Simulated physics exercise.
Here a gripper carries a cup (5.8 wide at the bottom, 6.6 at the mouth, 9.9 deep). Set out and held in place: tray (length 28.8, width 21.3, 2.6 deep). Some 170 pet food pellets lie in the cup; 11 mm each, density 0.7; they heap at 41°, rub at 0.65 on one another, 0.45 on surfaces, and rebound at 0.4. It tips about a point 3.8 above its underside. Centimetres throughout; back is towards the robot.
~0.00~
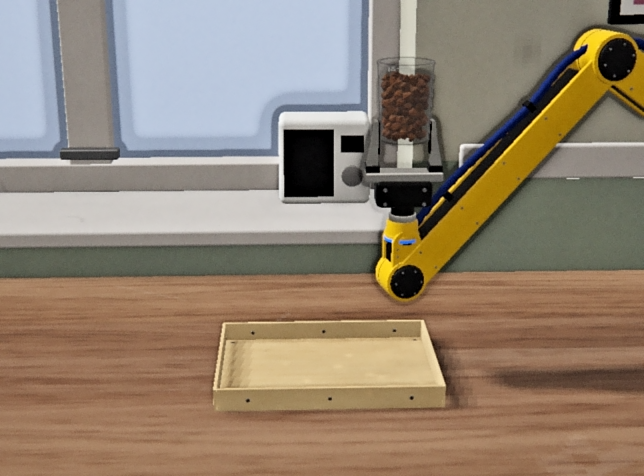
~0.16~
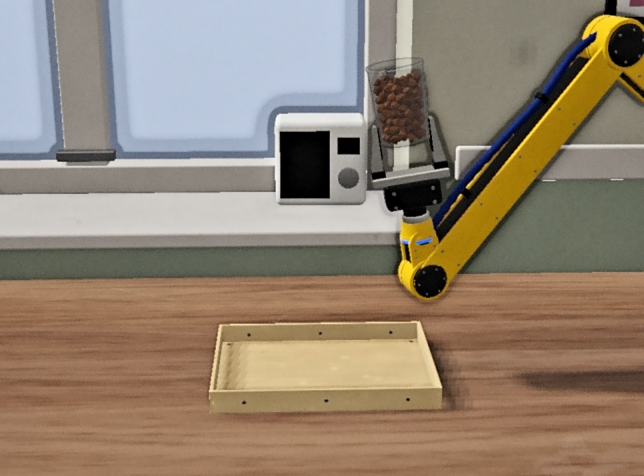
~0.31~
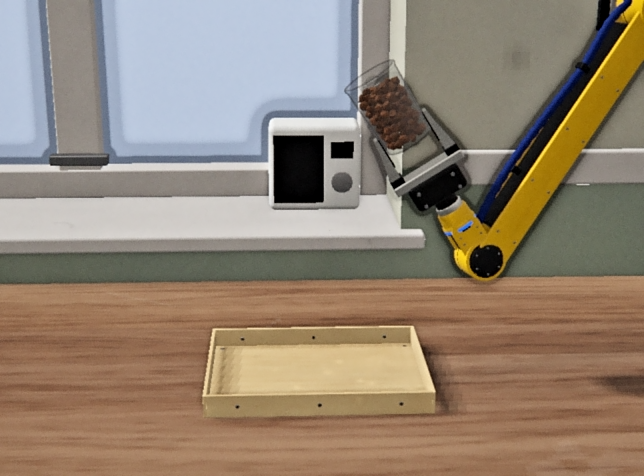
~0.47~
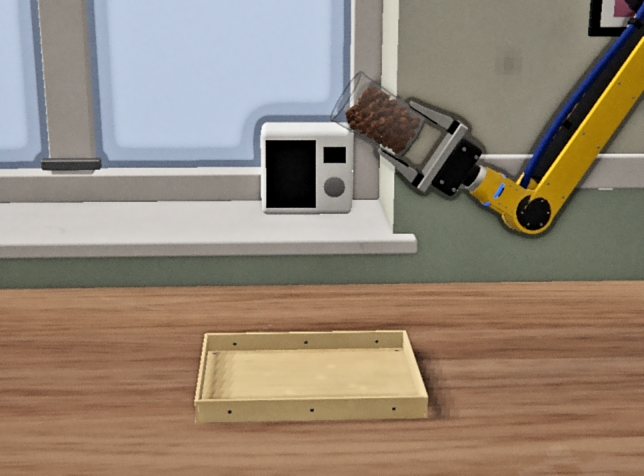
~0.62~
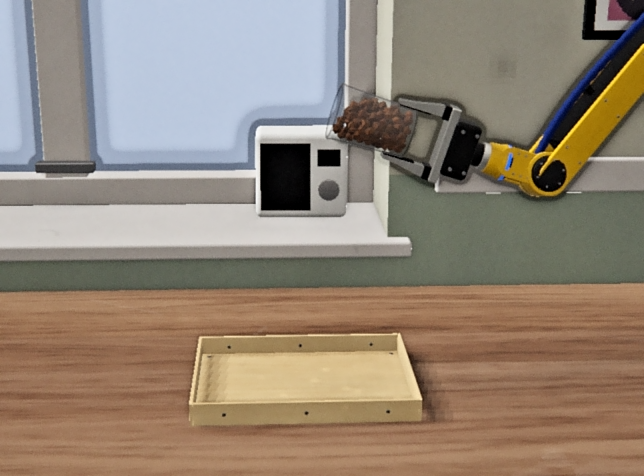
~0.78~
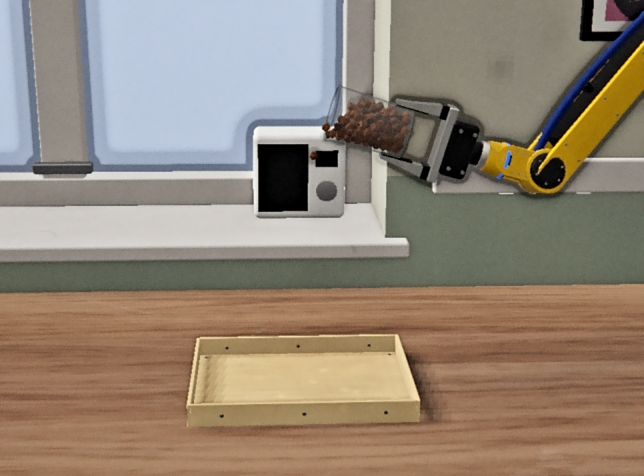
In the video, a yellow robotic arm grips a clear cup of brown pellets above a wooden surface with a shallow tray, tilting it leftward until it lies nearly sideways, and a few pellets emerge at its mouth.
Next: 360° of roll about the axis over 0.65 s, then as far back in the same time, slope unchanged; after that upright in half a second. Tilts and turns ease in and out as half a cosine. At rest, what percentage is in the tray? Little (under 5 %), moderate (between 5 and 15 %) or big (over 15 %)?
Share in the tray: Moderate (between 5 and 15 %).
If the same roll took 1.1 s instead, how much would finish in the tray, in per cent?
Then about 10 per cent.
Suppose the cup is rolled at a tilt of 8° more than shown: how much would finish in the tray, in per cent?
Then about 20 per cent.
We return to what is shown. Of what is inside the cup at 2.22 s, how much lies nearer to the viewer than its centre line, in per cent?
Some 45 per cent.
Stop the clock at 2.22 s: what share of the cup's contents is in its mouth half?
About 40 per cent.
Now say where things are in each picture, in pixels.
Cup middle at (405, 102), upright; upper third of the load around (407, 87), from x 385 to 425, top at y 75; 167 in the cup, in the first frame.
Cup middle at (400, 104), tipped 9°; upper third of the load around (400, 89), from x 380 to 425, top at y 75, in the second frame.
Cup middle at (390, 110), tipped 32°; upper third of the load around (388, 96), from x 360 to 425, top at y 80, in the third frame.
Cup middle at (380, 117), tipped 58°; upper third of the load around (377, 105), from x 350 to 415, top at y 90, in the fourth frame.
Cup middle at (373, 123), tipped 73°; upper third of the load around (373, 113), from x 335 to 410, top at y 100, in the fifth frame.
Cup middle at (371, 124), tipped 74°; upper third of the load around (373, 116), from x 315 to 405, top at y 105; 166 in the cup, 1 in flight or on a rim, in the sixth frame.
By 1.50 s, tipped 74°, highest piece 39 above the table; 157 in the cup, 7 in the tray, 3 in flight or on a rim.
By 2.22 s, tipped 61°, highest piece 39 above the table; 151 in the cup, 13 in the tray, 3 in flight or on a rim.
By 2.78 s, upright, highest piece 42 above the table; 151 in the cup, 16 in the tray.
By 3.48 s, upright, highest piece 42 above the table; 151 in the cup, 16 in the tray.
Final count, 151 in the cup, 16 in the tray. That is 10 % in the tray.
